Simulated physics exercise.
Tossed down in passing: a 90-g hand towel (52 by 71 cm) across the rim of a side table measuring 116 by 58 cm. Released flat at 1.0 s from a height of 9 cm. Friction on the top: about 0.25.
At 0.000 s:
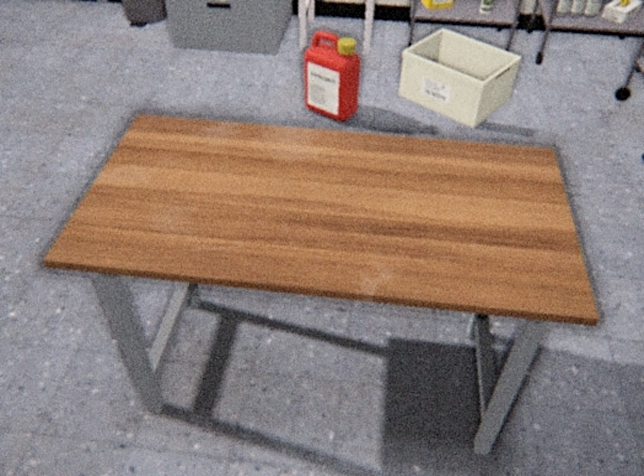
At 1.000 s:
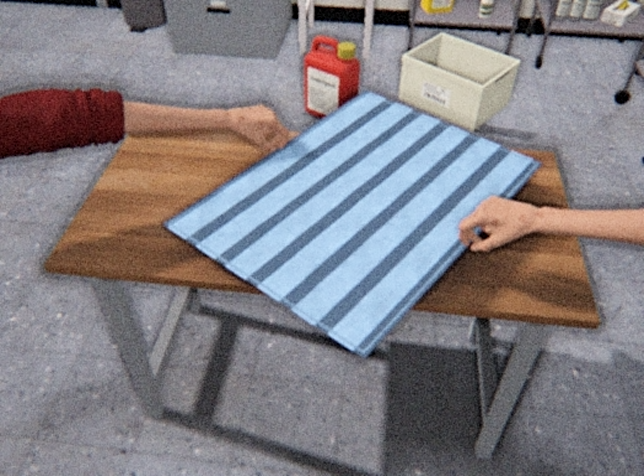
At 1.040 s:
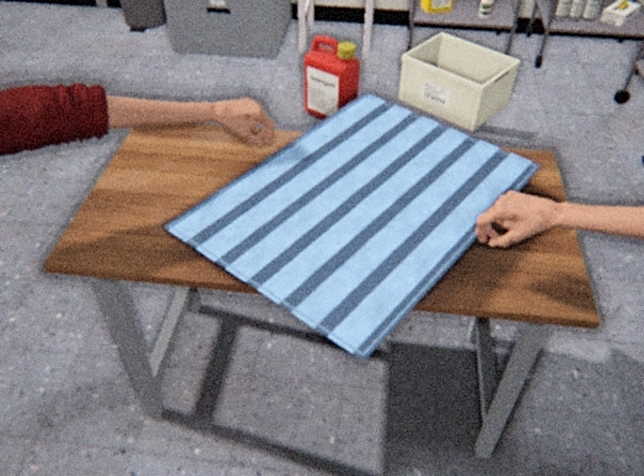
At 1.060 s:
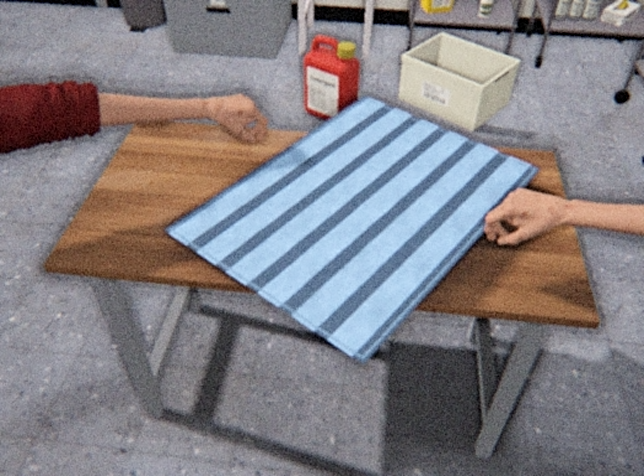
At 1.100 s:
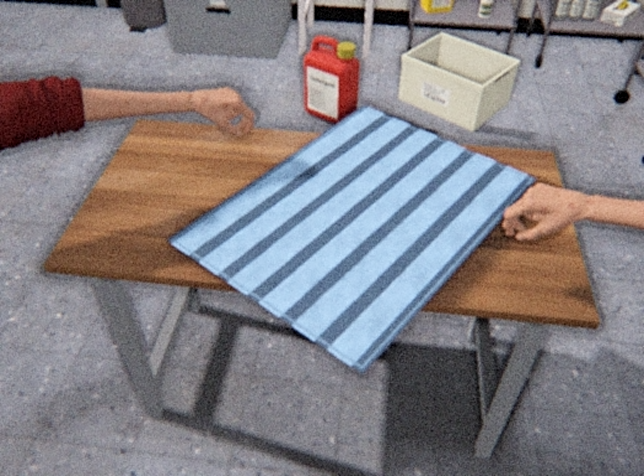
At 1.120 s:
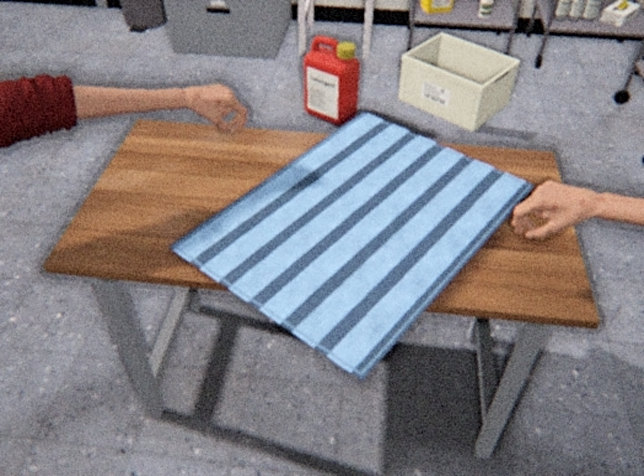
At the start, a wooden side table stands bare on a speckled floor, with a red jug and a pale bin behind it. Then a blue striped towel lies diagonally across it, one corner over the front edge, between two hands. The hands draw back outward as the towel shifts slightly toward the front.
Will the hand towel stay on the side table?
Still there.
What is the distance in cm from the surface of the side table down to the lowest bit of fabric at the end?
20 cm or so.
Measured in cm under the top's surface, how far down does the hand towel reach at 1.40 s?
Roughly 10 cm.
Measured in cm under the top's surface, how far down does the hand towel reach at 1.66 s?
At that moment it reaches about 16 cm below the top.
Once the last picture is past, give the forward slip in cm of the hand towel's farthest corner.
I'd put it at close to 5 cm.
By 1.4 s, 80 % of the hand towel is still over the top.
By 1.7 s, 80 % of the hand towel is still over the top.
By 1.9 s, 80 % of the hand towel is still over the top.
By 2.2 s, 80 % of the hand towel is still over the top.
By 4.4 s, 80 % of the hand towel is still over the top.
